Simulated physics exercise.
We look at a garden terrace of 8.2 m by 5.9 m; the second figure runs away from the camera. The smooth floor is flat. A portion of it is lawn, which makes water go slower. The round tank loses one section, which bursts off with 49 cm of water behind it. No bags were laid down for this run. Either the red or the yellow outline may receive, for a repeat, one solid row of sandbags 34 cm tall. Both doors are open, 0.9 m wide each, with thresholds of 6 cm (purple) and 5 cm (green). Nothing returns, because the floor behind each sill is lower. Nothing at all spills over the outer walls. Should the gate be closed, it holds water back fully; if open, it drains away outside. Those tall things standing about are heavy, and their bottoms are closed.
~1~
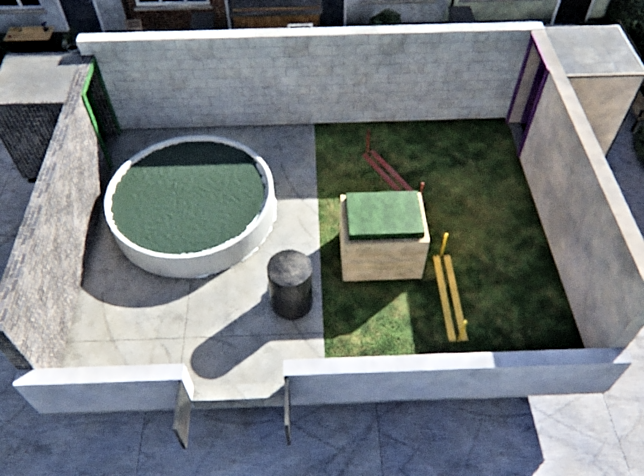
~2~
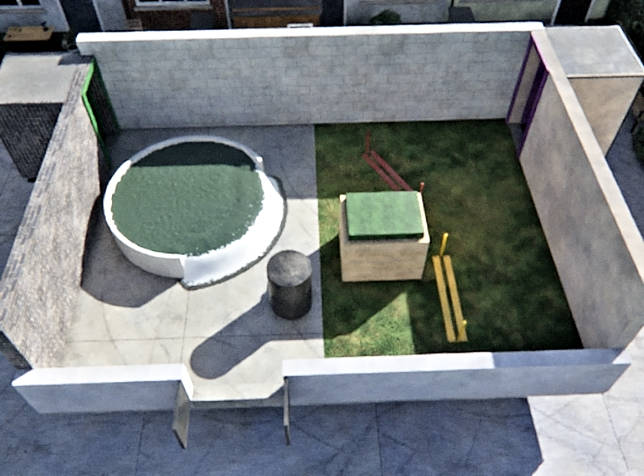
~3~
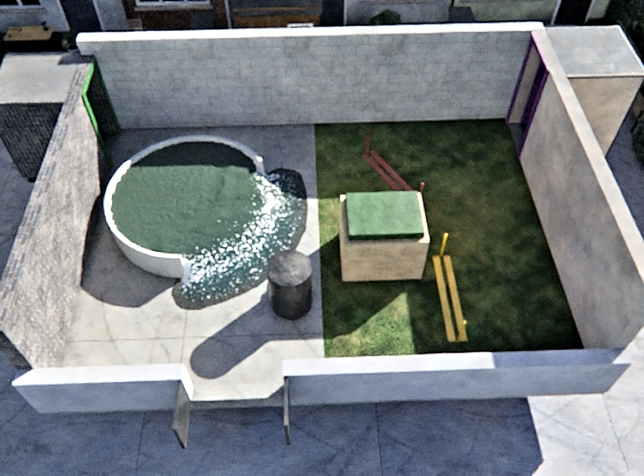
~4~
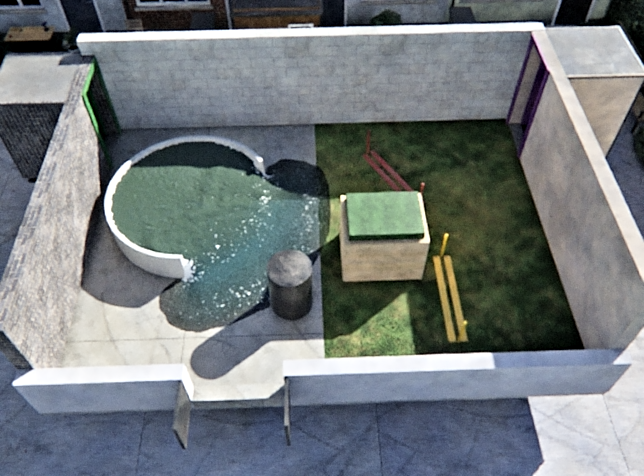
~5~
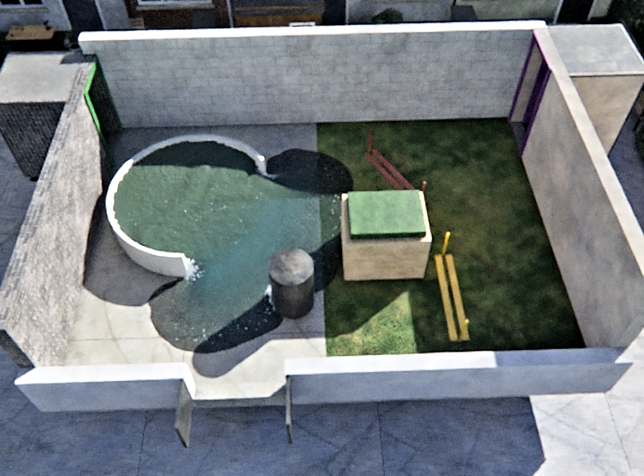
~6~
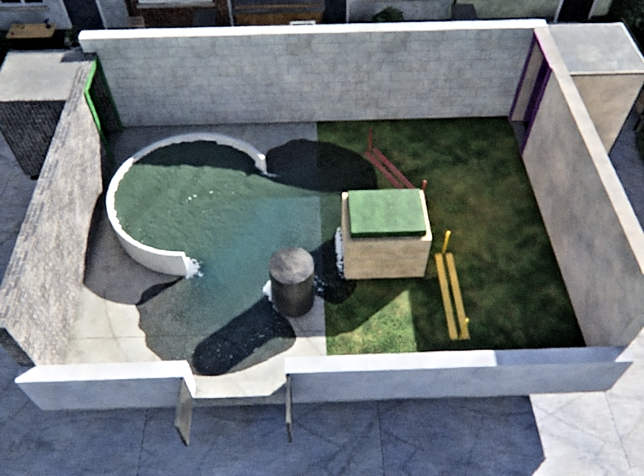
In a walled garden terrace, a round tank's side bursting open and water spreading across the floor, around a dark cylinder.
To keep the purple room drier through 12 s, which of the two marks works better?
The red mark works better.
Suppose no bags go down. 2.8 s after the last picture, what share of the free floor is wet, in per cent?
65 %.
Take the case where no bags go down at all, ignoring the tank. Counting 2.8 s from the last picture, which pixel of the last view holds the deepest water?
(315, 263), roughly.
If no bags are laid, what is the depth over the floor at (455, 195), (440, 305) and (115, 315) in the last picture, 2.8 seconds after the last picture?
In turn they read 7, 4 and 0 centimetres.
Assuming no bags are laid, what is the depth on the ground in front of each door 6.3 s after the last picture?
Purple 9 cm, green 0 cm.
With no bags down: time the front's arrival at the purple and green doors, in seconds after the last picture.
Purple 3.4 s, green 8.0 s.
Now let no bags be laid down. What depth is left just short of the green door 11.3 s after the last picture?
About 6.0 centimetres.
Then, 0.7 s after the last picture water covers 35 % of the floor and is deepest (31 cm) near (325, 263) in the run without bags; in at the purple door, 0 L with no bags, 0 L with the row on red, 0 L on yellow.
Then, 1.5 s after the last picture water covers 45 % of the floor and is deepest (33 cm) near (325, 255) in the run without bags; in at the purple door, 0 L with no bags, 0 L with the row on red, 0 L on yellow.
Then, 2.8 s after the last picture water covers 65 % of the floor and is deepest (20 cm) near (315, 263) in the run without bags; in at the purple door, 0 L with no bags, 0 L with the row on red, 0 L on yellow.
Then, 6.3 s after the last picture water covers 90 % of the floor and is deepest (10 cm) near (566, 370) in the run without bags; in at the purple door, 25 L with no bags, 0 L with the row on red, 27 L on yellow.
Then, 11.3 s after the last picture water covers 100 % of the floor and is deepest (8 cm) near (519, 371) in the run without bags; in at the purple door, 35 L with no bags, 3 L with the row on red, 36 L on yellow.
